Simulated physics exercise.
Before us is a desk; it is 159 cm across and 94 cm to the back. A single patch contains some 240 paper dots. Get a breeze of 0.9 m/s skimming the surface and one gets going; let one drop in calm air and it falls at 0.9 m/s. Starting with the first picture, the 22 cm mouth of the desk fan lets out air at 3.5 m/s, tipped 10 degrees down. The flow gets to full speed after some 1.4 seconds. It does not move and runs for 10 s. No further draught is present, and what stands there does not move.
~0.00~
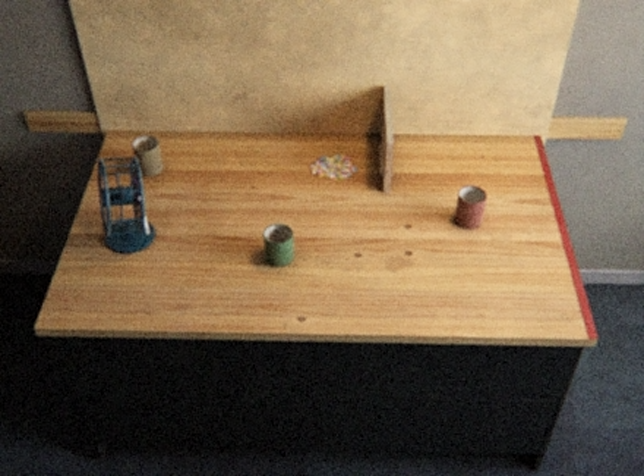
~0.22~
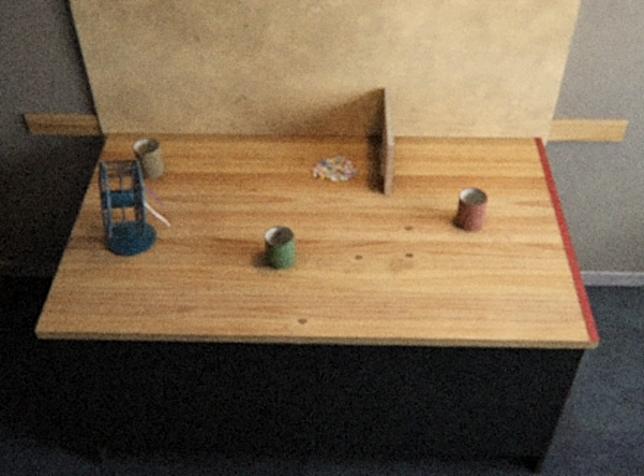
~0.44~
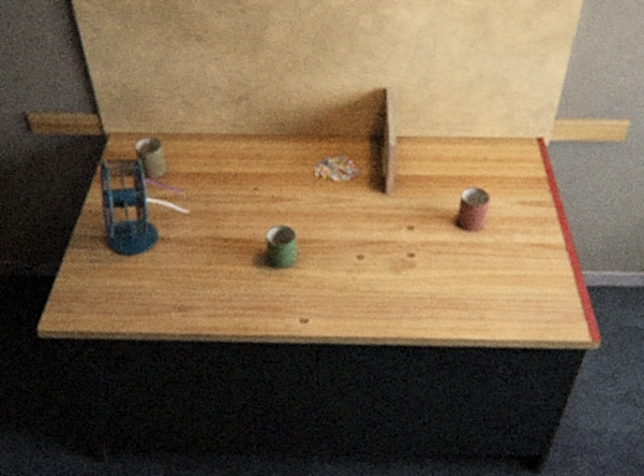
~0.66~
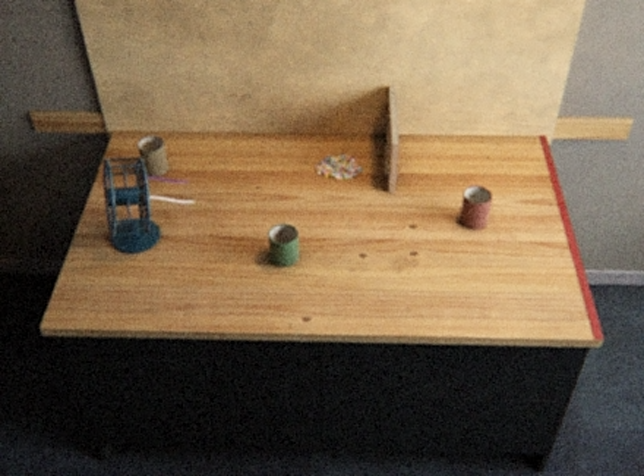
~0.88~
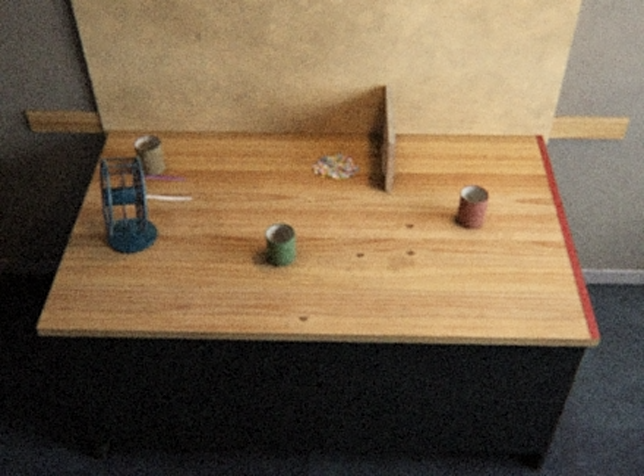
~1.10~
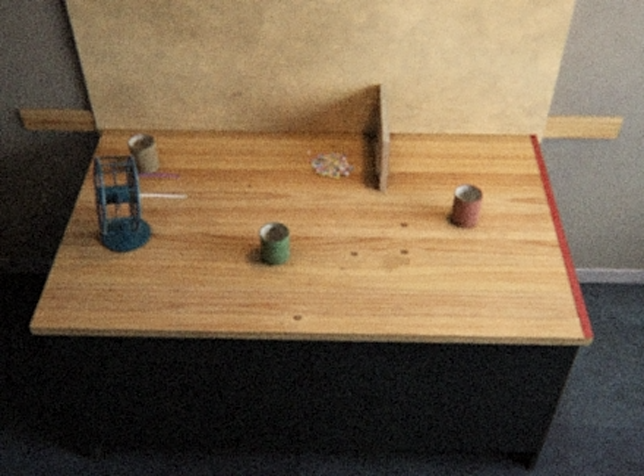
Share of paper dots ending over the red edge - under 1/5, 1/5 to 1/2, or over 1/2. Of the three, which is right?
It amounts to under one in five.
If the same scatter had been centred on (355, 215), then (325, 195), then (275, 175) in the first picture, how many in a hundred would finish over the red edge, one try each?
First try near 60 %, second near 60 %, third near 0 %.
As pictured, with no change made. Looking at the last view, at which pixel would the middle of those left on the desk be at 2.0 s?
Their middle sits roughly at (207, 130) in the last view.
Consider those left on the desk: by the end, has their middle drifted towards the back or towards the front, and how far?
Backward, about 20 cm.
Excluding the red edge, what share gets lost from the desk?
About 0 %.
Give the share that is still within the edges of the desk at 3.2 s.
Close to 100 in a hundred are still there.
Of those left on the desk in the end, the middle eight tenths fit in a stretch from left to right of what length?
About 20 cm.
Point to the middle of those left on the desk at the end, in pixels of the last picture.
The middle lands close to (166, 129) in pixels.
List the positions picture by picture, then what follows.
The middle of the paper dots is near (334, 168), none has stirred yet and the mouth of the desk fan is at (121, 196), in the first frame.
The middle of the paper dots is near (335, 170), none has stirred yet and the red edge is centred on (566, 226), in the second frame.
The middle of the paper dots is near (336, 169), none has stirred yet, the top of a laptop is at (391, 114) and the top of a mug is at (281, 235), in the third frame.
The middle of the paper dots is near (339, 168) and none has stirred yet, in the fourth frame.
The middle of the paper dots is near (336, 167) and none has stirred yet, in the fifth frame.
The middle of the paper dots is near (330, 164), the farthest in sight from the desk fan is at (344, 156) and about 15 % have left their places, in the sixth frame.
After 2.0 s, 0 % are over the red edge; the middle of those still in play is near (207, 130); 6 % have settled or left.
After 3.2 s, 0 % are over the red edge; the middle of those still in play is near (167, 131); 48 % have settled or left.
After 5.5 s, 0 % are over the red edge; the middle of those still in play is near (166, 130); 53 % have settled or left.
After 10.0 s, at the end, 0 % are over the red edge; the middle of those still in play is near (166, 129).
